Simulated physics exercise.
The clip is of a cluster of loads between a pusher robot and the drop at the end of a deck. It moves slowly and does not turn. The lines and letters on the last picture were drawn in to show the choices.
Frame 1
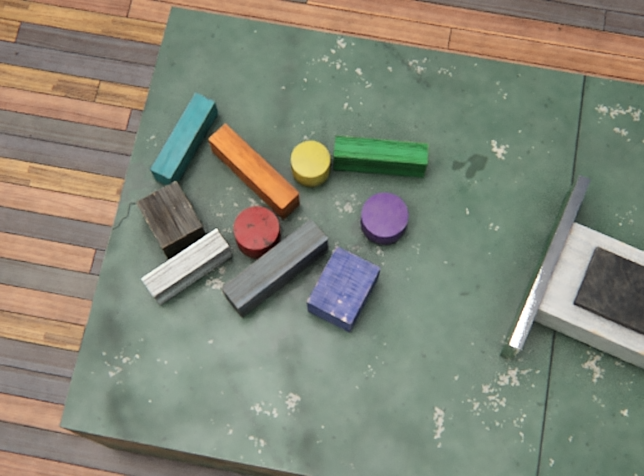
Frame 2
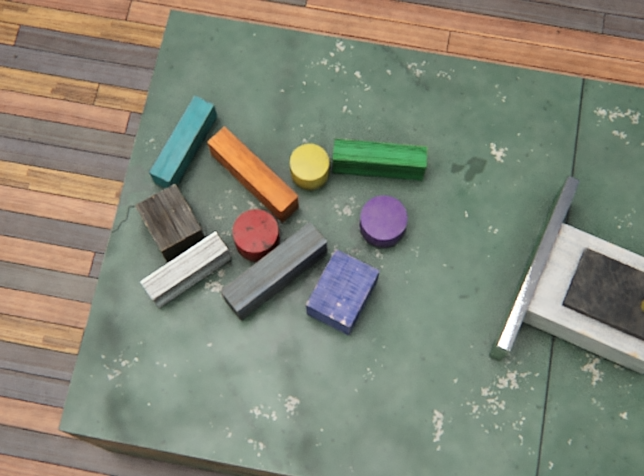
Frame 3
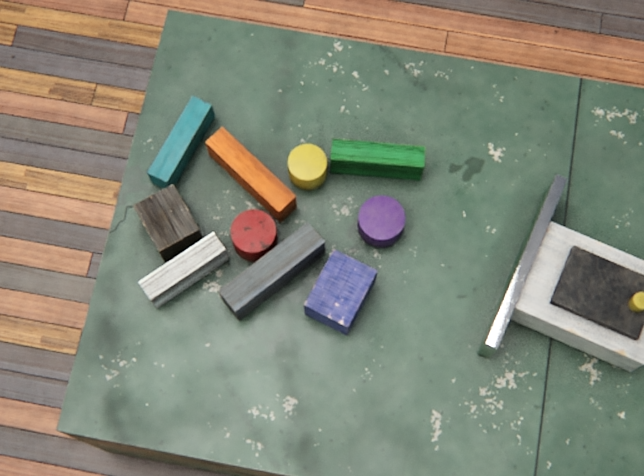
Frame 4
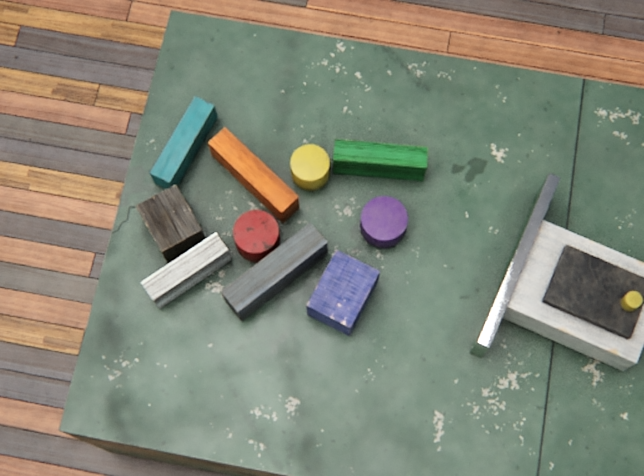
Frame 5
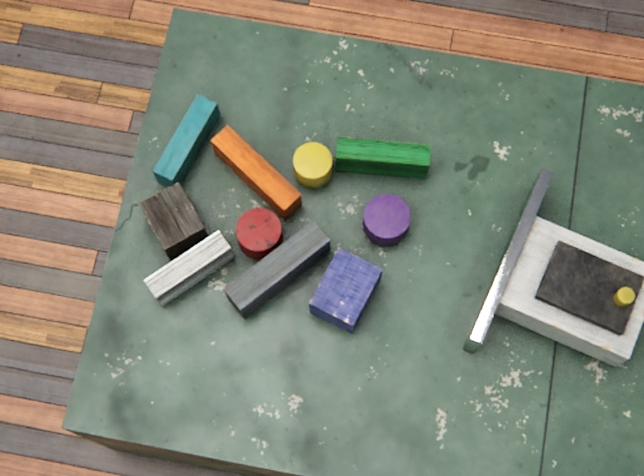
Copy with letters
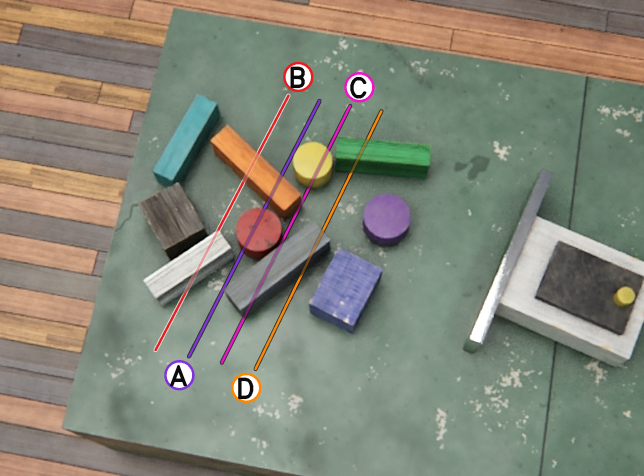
A white robot with a flat pusher blade creeps left toward a cluster of colourful blocks.
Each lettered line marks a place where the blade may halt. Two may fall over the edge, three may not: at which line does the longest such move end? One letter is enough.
The farthest such stop is B.
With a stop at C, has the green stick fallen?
No.
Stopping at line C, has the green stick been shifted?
By then, yes.
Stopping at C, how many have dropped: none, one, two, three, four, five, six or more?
The count is none.
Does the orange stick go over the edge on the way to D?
No.
On the copy, A at (257, 223); B at (225, 217); C at (288, 229); D at (321, 235).
On B. First, robot (476, 265); turquoise bar (187, 142); black crate (174, 223).
Then, robot (371, 246); black crate (164, 217); white stick (173, 270).
Finally, robot (290, 232); white stick over the edge; black crate over the edge; two fallen.
By contrast, A is within the limit but short; C is within the limit but short; D is within the limit but short.
